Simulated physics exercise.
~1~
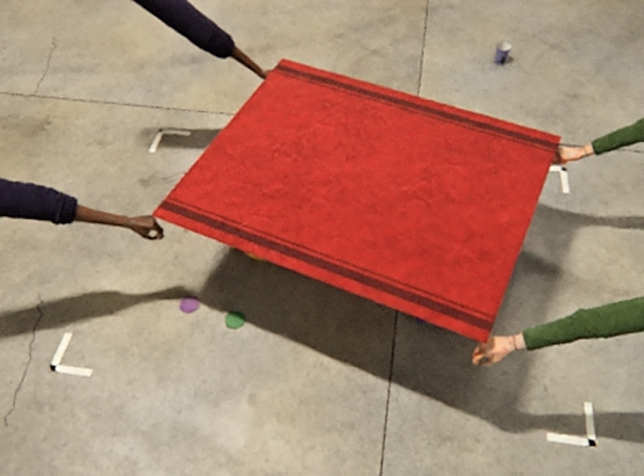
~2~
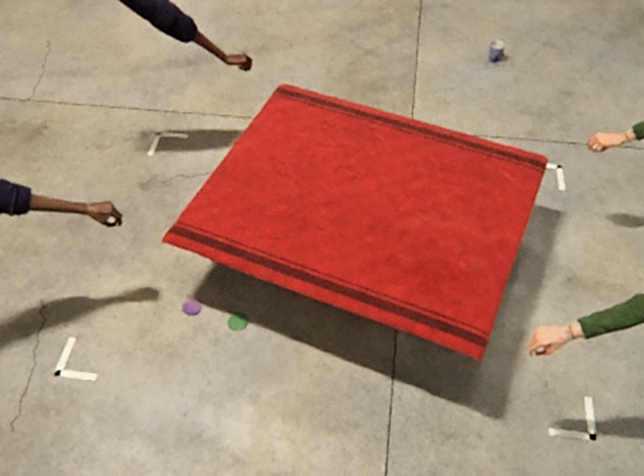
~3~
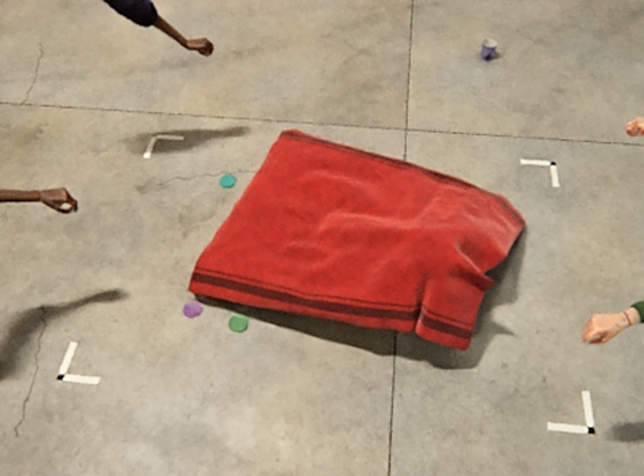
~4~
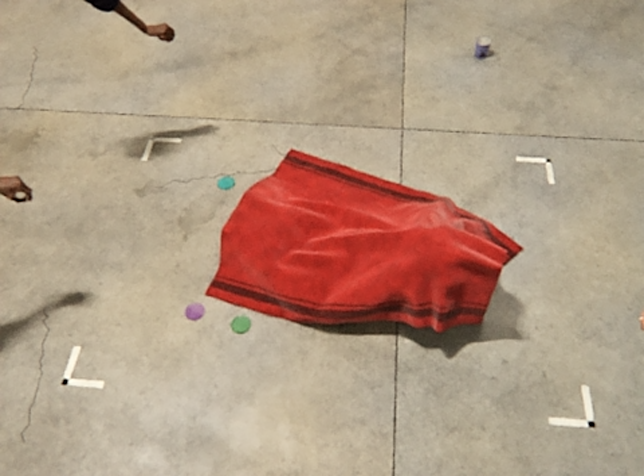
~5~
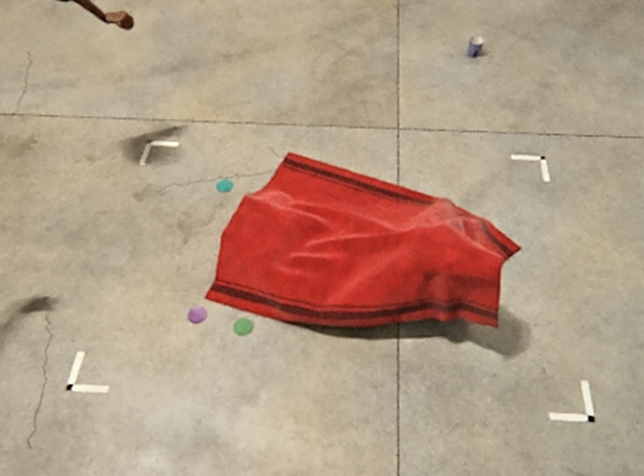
Concrete floor with corner marks, two people's hands releasing a red blanket that drops and settles rumpled beside three coloured discs.
